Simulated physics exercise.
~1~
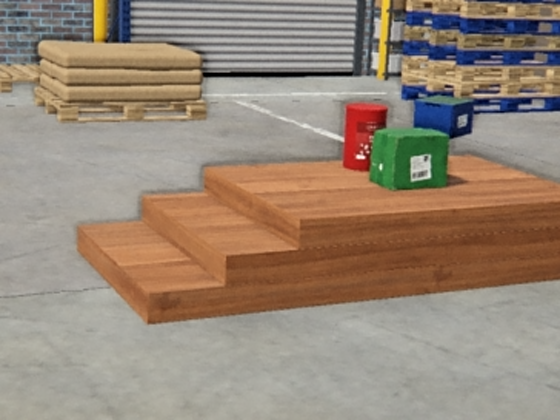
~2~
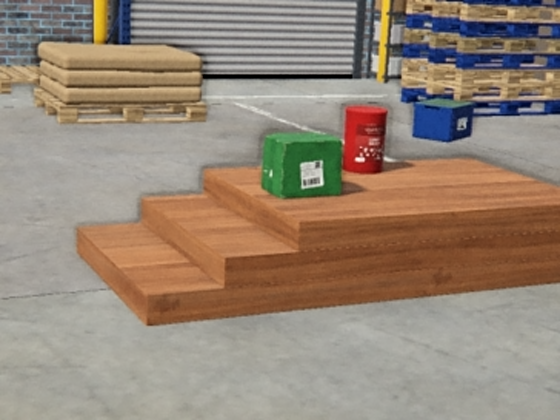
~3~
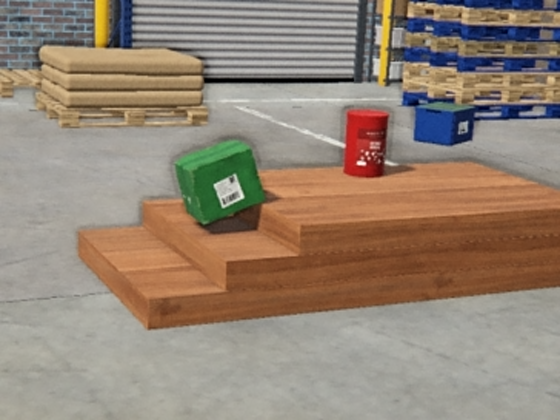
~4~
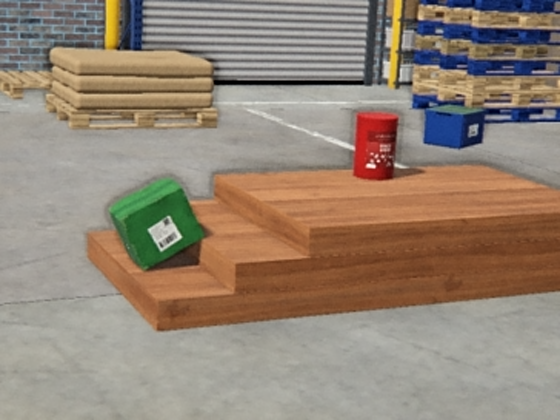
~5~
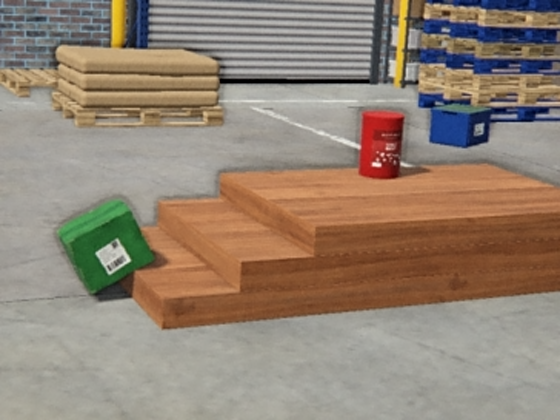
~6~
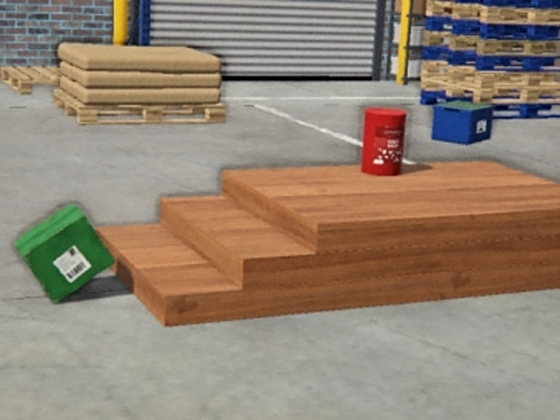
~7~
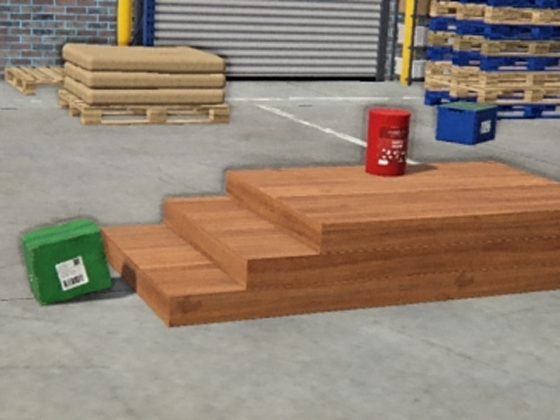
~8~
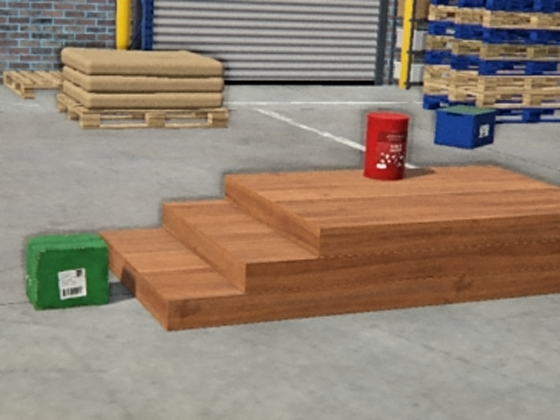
In a warehouse with a concrete floor, seen from slightly above by a gently swaying camera, a low wooden platform has steps going down to the left. A green box and a red drum stand on top, with a blue box behind them, stacked sacks on a pallet at back left and blue and wooden pallets at back right. The green box slides left across the platform, passing in front of the drum. It tips over the edge and tumbles down the steps, leaning left, then drops off the lowest one. It settles flat on the floor left of the steps, while the drum stays standing on top.
